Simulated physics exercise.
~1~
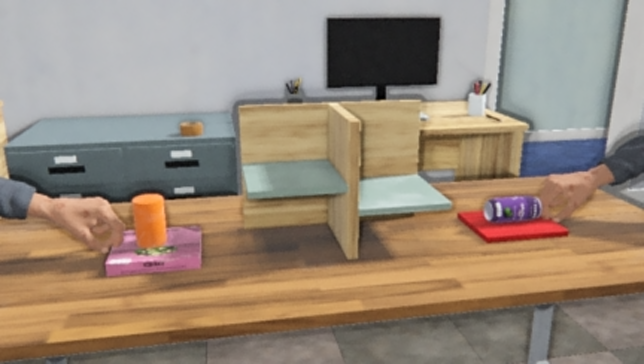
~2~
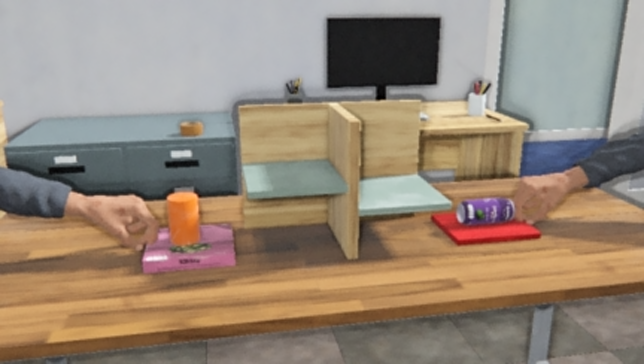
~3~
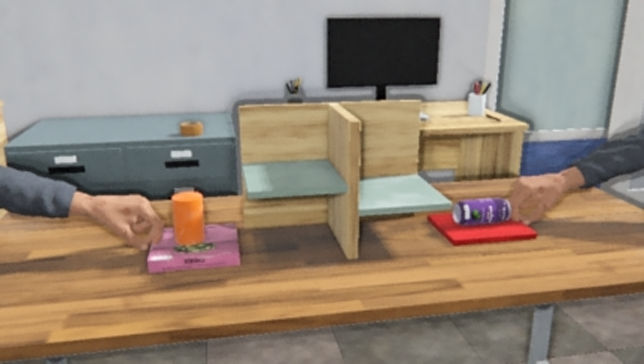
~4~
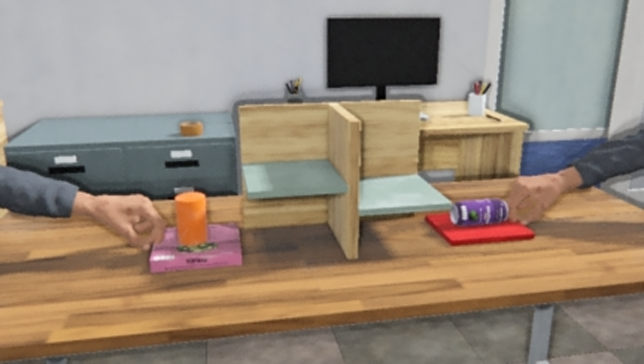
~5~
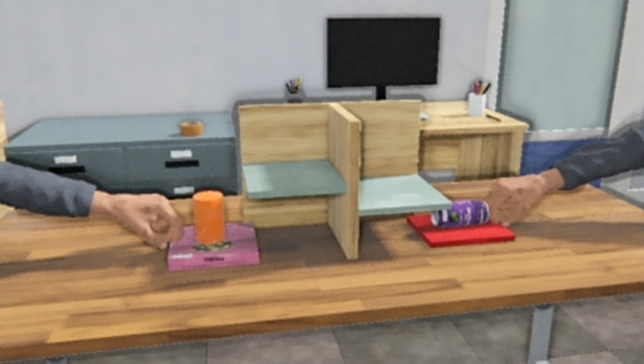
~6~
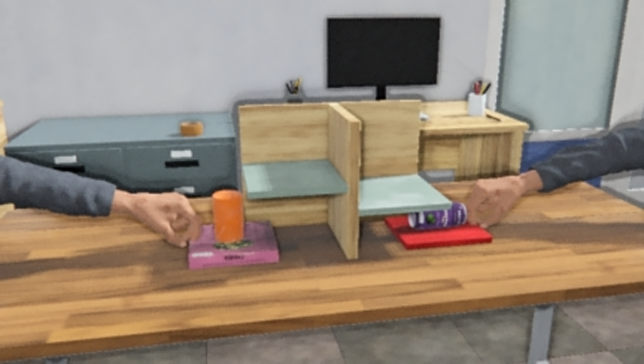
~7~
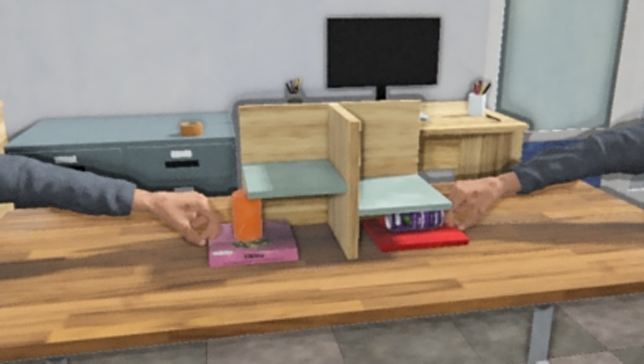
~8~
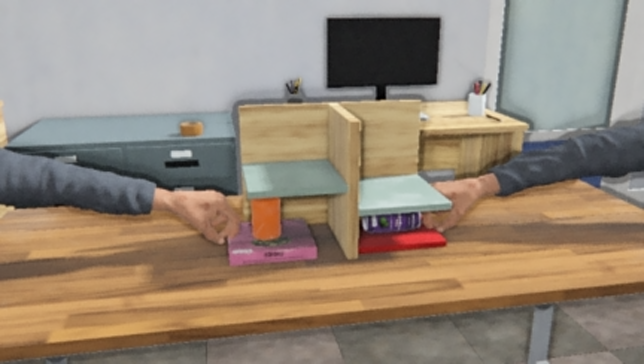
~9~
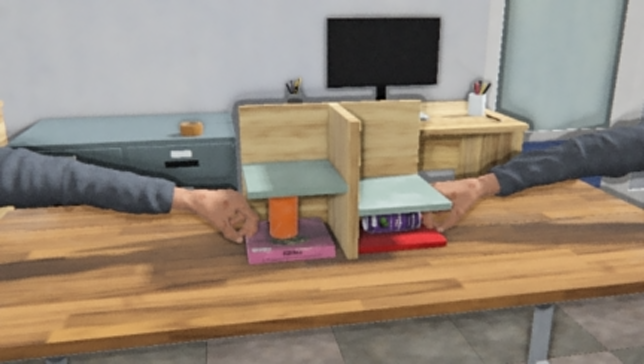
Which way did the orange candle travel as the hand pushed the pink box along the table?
The orange candle moved to the right, riding on the pink box until it was under the shelf.
